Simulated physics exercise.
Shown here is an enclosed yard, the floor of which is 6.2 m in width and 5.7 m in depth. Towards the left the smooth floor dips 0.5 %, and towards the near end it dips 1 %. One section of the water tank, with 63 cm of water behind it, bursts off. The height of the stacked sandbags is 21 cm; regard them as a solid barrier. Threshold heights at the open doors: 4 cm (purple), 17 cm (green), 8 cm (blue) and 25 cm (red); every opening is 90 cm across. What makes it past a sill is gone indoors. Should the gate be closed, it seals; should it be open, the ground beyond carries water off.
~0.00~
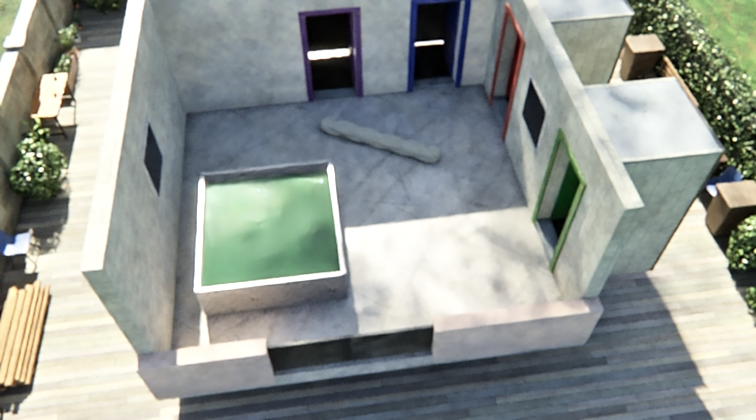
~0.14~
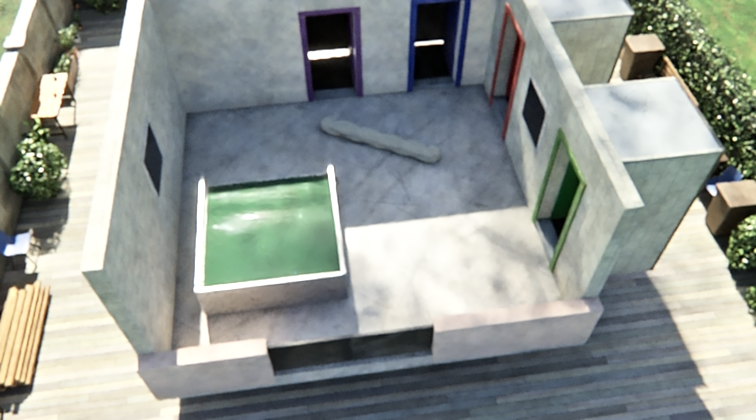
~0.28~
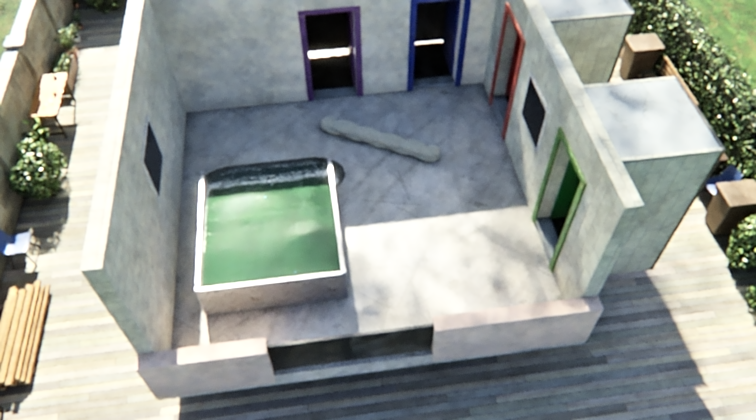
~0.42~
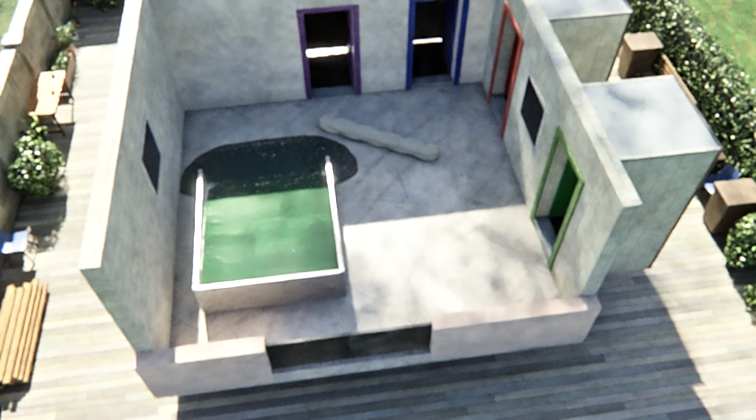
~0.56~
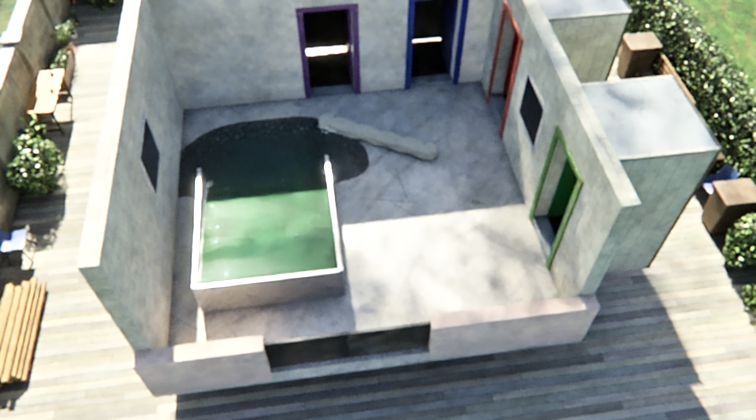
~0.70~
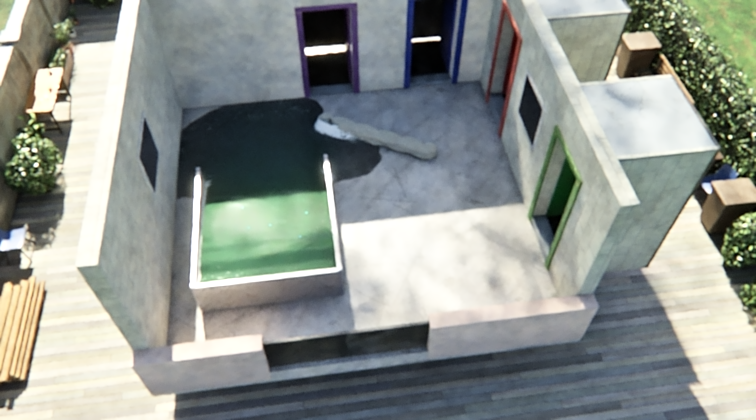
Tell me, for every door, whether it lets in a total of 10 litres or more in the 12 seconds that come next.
At the purple door the limit will be outstripped. At the green door the limit will not be outstripped. At the blue door the limit will not be outstripped. At the red door the limit will not be outstripped.
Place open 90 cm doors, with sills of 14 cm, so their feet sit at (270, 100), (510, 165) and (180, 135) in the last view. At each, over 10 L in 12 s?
Well, the first is on the high side, the second is on the low side, and the third is on the high side.
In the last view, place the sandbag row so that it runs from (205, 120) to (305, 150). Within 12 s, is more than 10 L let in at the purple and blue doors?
Well, the purple one ends up more than allowed and the blue one ends up more than allowed.
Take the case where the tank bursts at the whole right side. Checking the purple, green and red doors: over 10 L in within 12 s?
Purple: Exceeding the limit; green: Exceeding the limit; red: Within the limit.
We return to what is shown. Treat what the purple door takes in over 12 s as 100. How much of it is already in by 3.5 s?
Some 60 in a hundred.
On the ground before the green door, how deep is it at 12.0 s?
It averages close to 7.5 centimetres.
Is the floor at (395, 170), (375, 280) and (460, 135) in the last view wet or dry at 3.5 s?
In turn: Under water, dry, wet.
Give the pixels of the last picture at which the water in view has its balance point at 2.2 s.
Roughly (267, 173).
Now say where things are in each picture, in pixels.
In the first frame, the water tank at (269, 223) is whole and still, 63 cm deep.
In the second frame, the front is at (336, 184), 1.2 m from the gap on the water tank's far side; 0.4 m2 of floor is under water; 63 cm left at the back of the water tank.
In the third frame, water pours out on the water tank's far side and has run 1.3 m, to (337, 168); typically 11 cm deep outside, 63 cm at the water tank's back.
In the fourth frame, water pours out on the water tank's far side and has run 1.7 m, to (343, 150); typically 9 cm deep outside, 63 cm at the water tank's back.
In the fifth frame, the front is at (350, 139), 1.9 m from the gap on the water tank's far side; 4.9 m2 of floor is under water; 63 cm left at the back of the water tank.
In the sixth frame, the front is at (308, 102), 2.4 m from the gap on the water tank's far side; 6.5 m2 of floor is under water; 59 cm left at the back of the water tank.
After 1.4 s water covers 25 % of the floor and is deepest (42 cm) near (183, 118); purple door 12 cm at the sill, 7 L in, green door not reached, blue door not reached, red door not reached.
After 2.2 s water covers 35 % of the floor and is deepest (46 cm) near (192, 111); purple door 17 cm at the sill, 47 L in, green door not reached, blue door 2 cm at the sill, 0 L in, red door not reached.
After 3.5 s water covers 60 % of the floor and is deepest (26 cm) near (320, 130); purple door 15 cm at the sill, 138 L in, green door not reached, blue door 5 cm at the sill, 0 L in, red door 15 cm at the sill, 0 L in.
After 7.0 s water covers 95 % of the floor and is deepest (20 cm) near (449, 334); purple door 6 cm at the sill, 211 L in, green door 9 cm at the sill, 0 L in, blue door 5 cm at the sill, 0 L in, red door 6 cm at the sill, 0 L in.
After 12.0 s water covers 95 % of the floor and is deepest (19 cm) near (166, 371); purple door 7 cm at the sill, 223 L in, green door 7 cm at the sill, 0 L in, blue door 4 cm at the sill, 0 L in, red door 6 cm at the sill, 0 L in.
